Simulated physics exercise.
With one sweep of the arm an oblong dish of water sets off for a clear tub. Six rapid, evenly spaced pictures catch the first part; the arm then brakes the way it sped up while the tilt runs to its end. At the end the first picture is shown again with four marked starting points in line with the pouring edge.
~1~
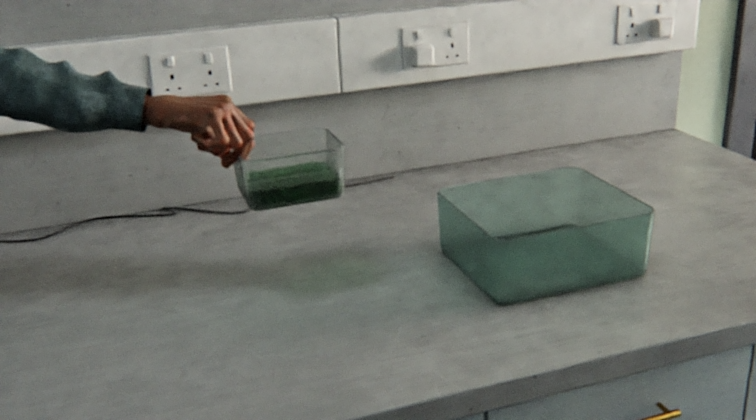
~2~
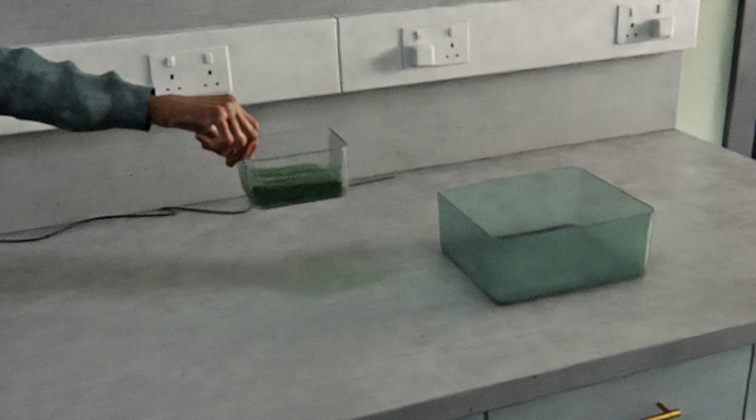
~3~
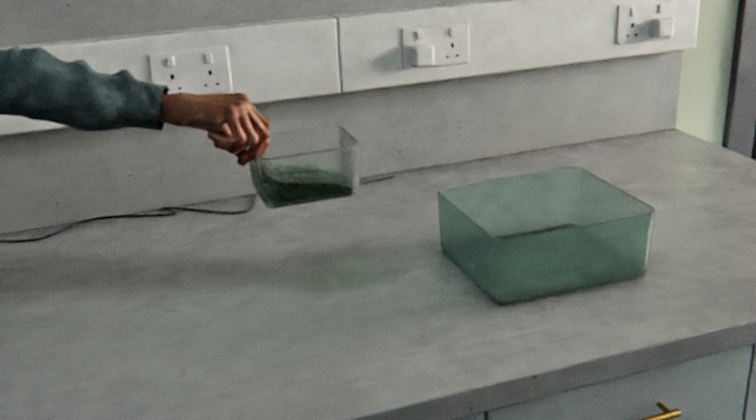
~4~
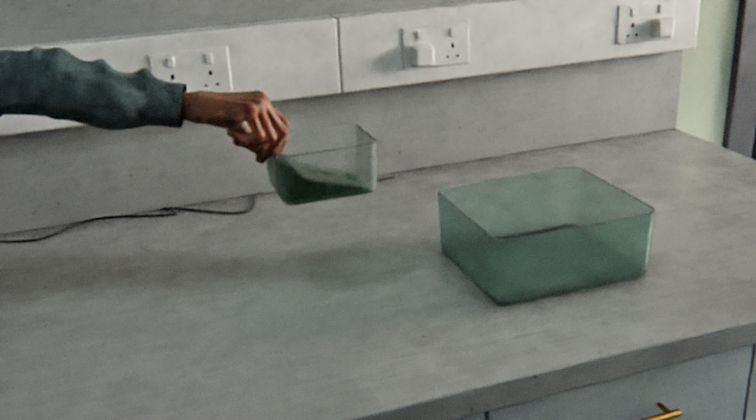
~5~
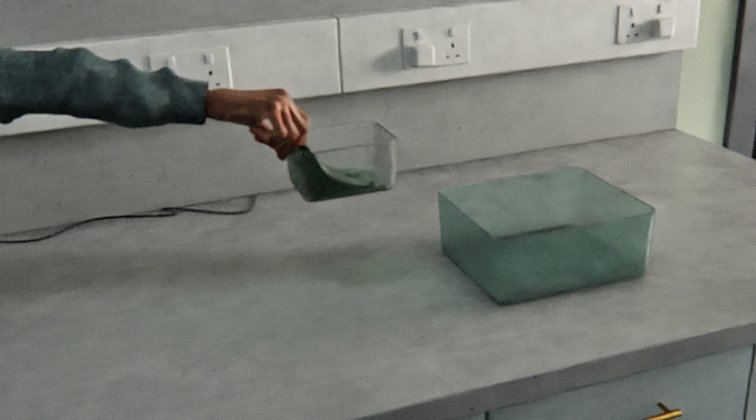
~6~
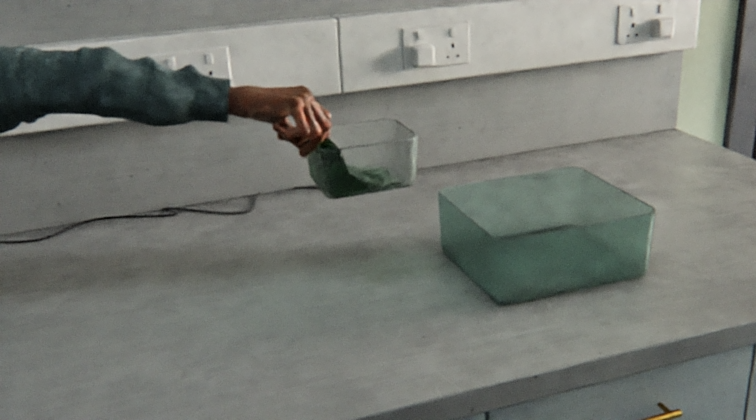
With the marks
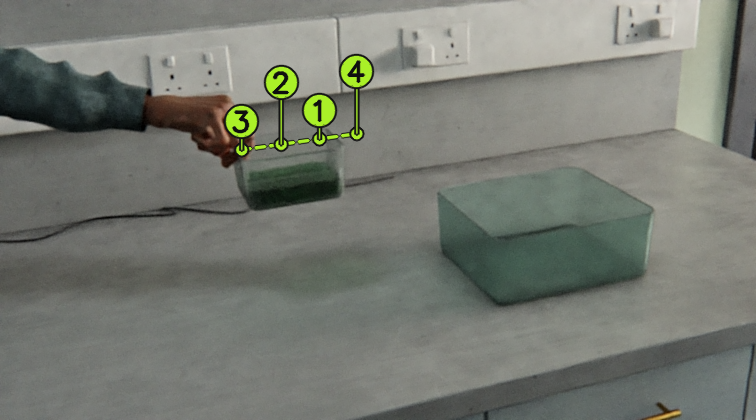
A hand carries a clear dish rightward, and its green liquid sloshes over the left rim.
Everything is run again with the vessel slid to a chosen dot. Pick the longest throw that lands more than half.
I would pick dot 4.
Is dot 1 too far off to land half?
Yes.
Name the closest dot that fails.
The answer is 1.
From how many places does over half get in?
One.
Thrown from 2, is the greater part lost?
Yes, that goes wrong.
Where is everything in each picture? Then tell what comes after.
The first picture shows upright, lip at (334, 136); tub from (492, 304) to (644, 272); nothing has left yet.
The second picture shows upright, lip at (338, 136); nothing has left yet.
The third picture shows upright, lip at (349, 134); nothing has left yet.
The fourth picture shows upright, lip at (366, 132); nothing has left yet.
The fifth picture shows upright, lip at (385, 129); water is over the rim, down to (291, 143).
The sixth picture shows upright, lip at (405, 127); water is over the rim, down to (309, 141).
On the marked copy, 1 at (319, 138); 2 at (281, 144); 3 at (241, 149); 4 at (356, 133).
For dot 1, about 36 % lands in the tub, 60 % falls short and 4 % goes beside or beyond.
For dot 2, about 14 % lands in the tub, 83 % falls short.
For dot 3, about 6 % lands in the tub, 93 % falls short.
For dot 4, about 71 % lands in the tub, 22 % falls short and 7 % goes beside or beyond.
